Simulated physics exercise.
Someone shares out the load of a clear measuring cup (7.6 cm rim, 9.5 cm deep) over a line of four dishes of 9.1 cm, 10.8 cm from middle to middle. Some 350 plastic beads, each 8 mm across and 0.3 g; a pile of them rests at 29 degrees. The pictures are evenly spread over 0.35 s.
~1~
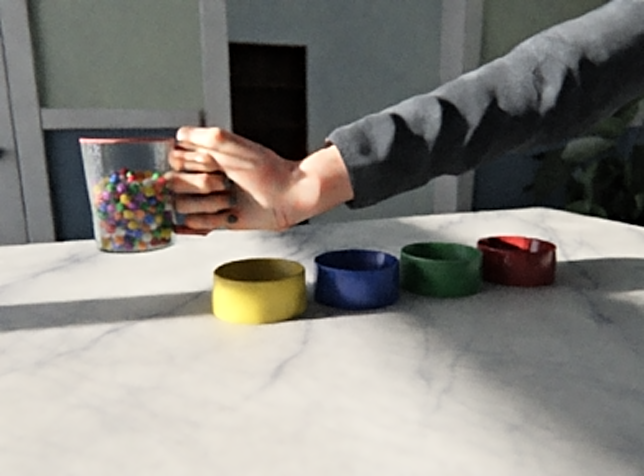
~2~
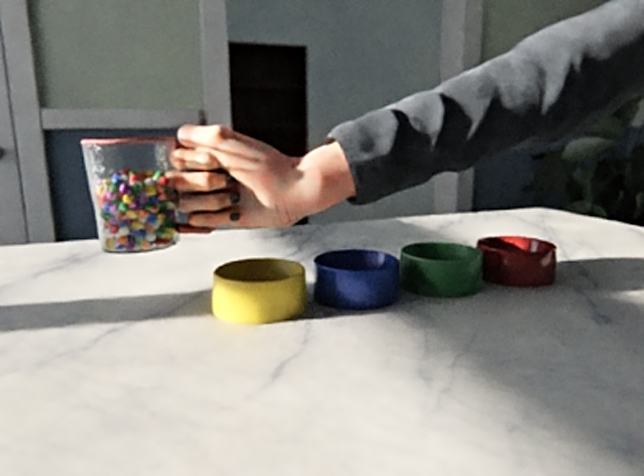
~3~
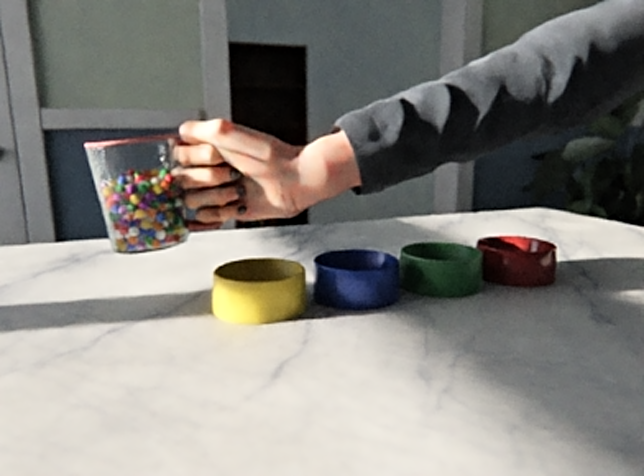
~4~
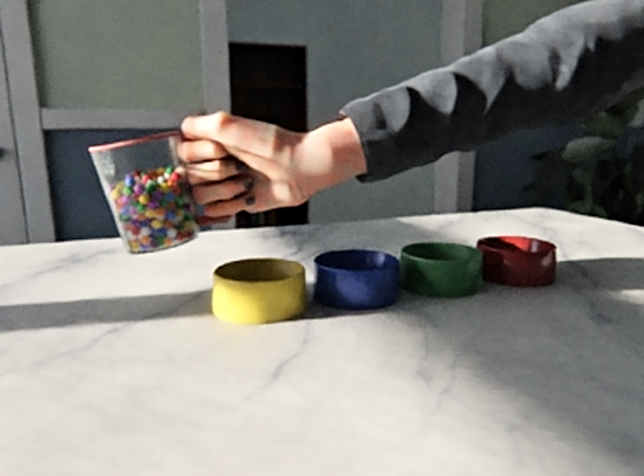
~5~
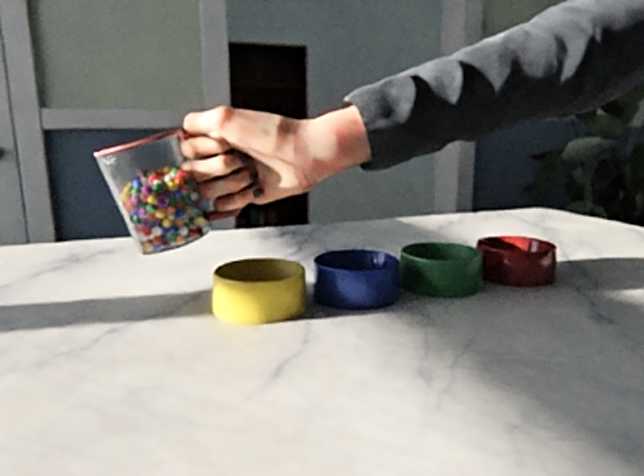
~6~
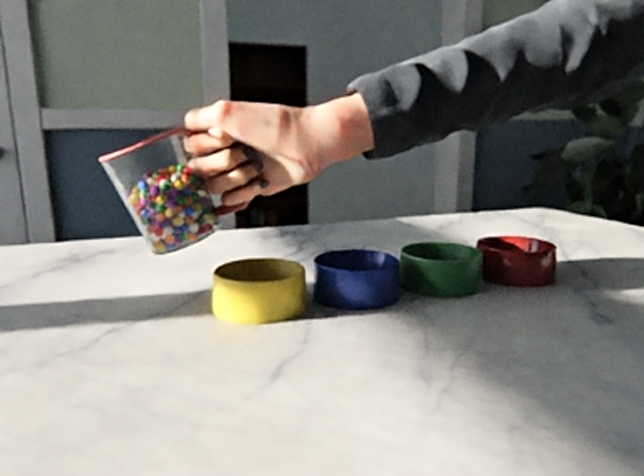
A hand slowly tilts a clear cup of colorful beads leftward beside four colored dishes.
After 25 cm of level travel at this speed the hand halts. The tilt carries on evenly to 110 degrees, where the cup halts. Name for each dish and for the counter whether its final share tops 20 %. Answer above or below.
Red below, blue below, green below, yellow above, counter below.
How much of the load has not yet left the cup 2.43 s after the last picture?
Roughly 0 per cent.
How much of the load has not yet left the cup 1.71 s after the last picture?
Some 10 per cent of the load.
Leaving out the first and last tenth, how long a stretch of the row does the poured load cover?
Some 6 cm.
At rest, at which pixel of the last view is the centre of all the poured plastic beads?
Near (264, 285).
Then, 1.03 s after the last picture, tilt 93 degrees; cup holds 100 %.
Then, 1.71 s after the last picture, tilt 110 degrees; cup holds 10 %, yellow 85 %.
Then, 2.43 s after the last picture, tilt 110 degrees; cup holds 0 %, yellow 95 %.
In the end, red 0 %, blue 0 %, green 0 %, yellow 95 %, counter 5 %.
